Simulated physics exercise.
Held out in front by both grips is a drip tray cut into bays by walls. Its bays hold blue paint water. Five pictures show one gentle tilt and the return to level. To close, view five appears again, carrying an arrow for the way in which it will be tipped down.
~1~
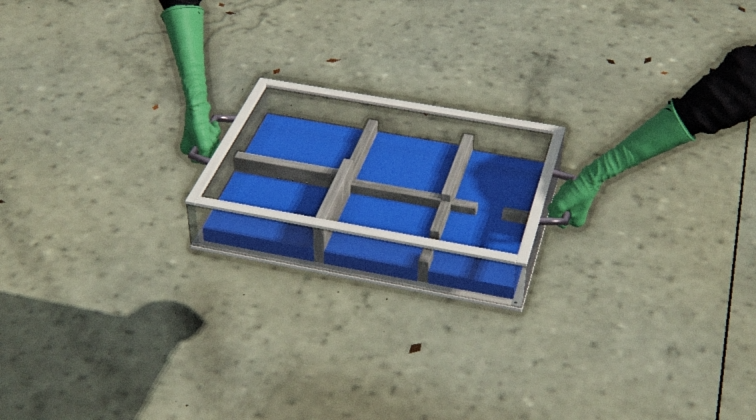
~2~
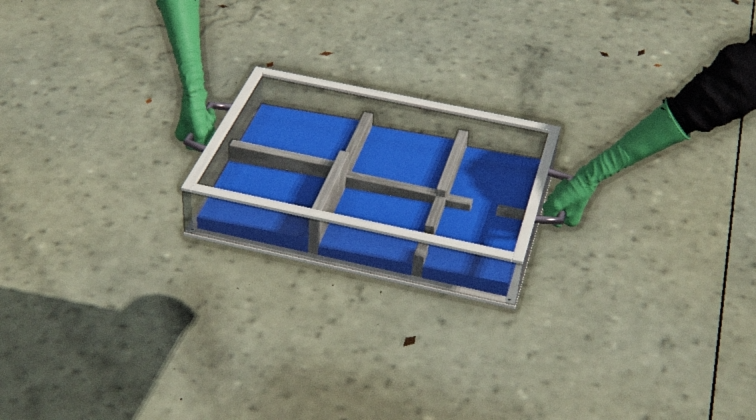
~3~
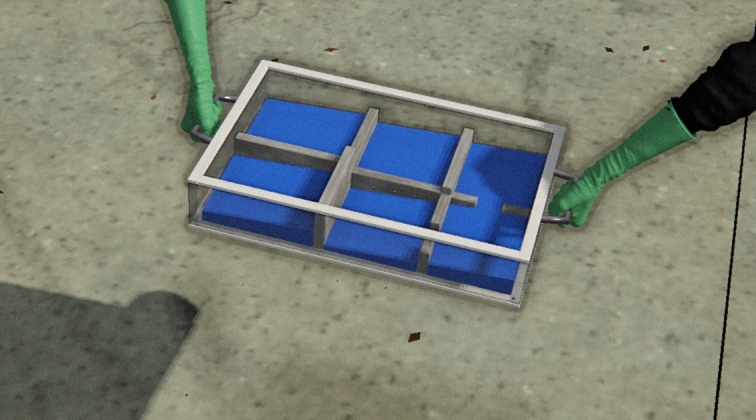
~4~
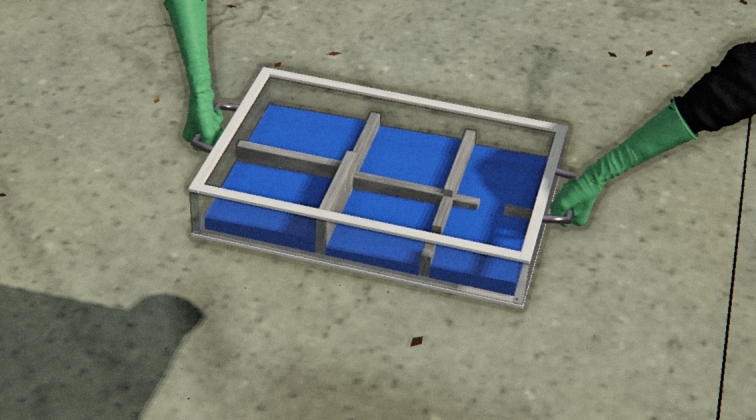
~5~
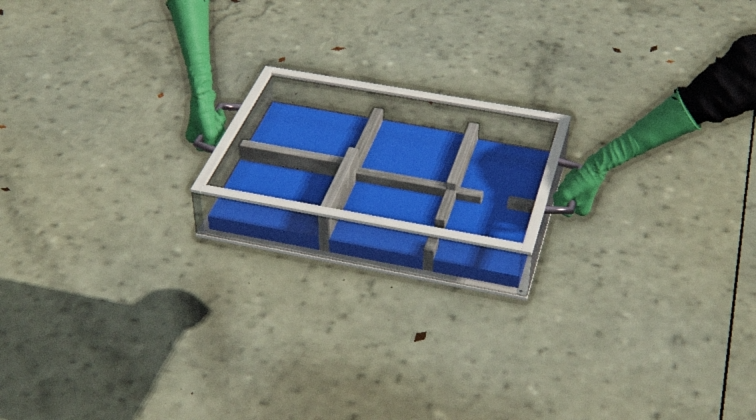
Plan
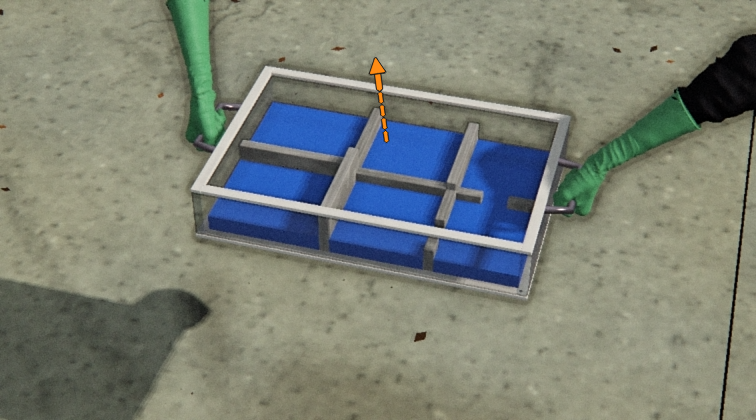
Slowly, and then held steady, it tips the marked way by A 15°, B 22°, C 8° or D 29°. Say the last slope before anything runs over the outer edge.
Choose A.
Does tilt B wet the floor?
Yes, it does.
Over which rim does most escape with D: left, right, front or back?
The back rim.
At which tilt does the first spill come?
That would be B.
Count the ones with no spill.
Two of them.
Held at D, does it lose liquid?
Yes, it does.
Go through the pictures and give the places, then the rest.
The tray is level; deepest in the back middle bay, at (409, 166), shallowest in the back right, in the first frame.
Tipped about 3° down to the right; no wall is crossed, in the second frame.
Tipped about 4° down to the right; no wall is crossed, in the third frame.
Tipped about 2° down to the right; no wall is crossed, in the fourth frame.
The tray is level; deepest in the back middle bay, at (414, 155), shallowest in the back right, in the fifth frame.
The arrow ends at (376, 63).
With A, nothing spills; the back left bay holds the most.
With B, about 6 % goes over the rim.
With C, nothing spills; the back left bay holds the most.
With D, about 37 % goes over the rim.
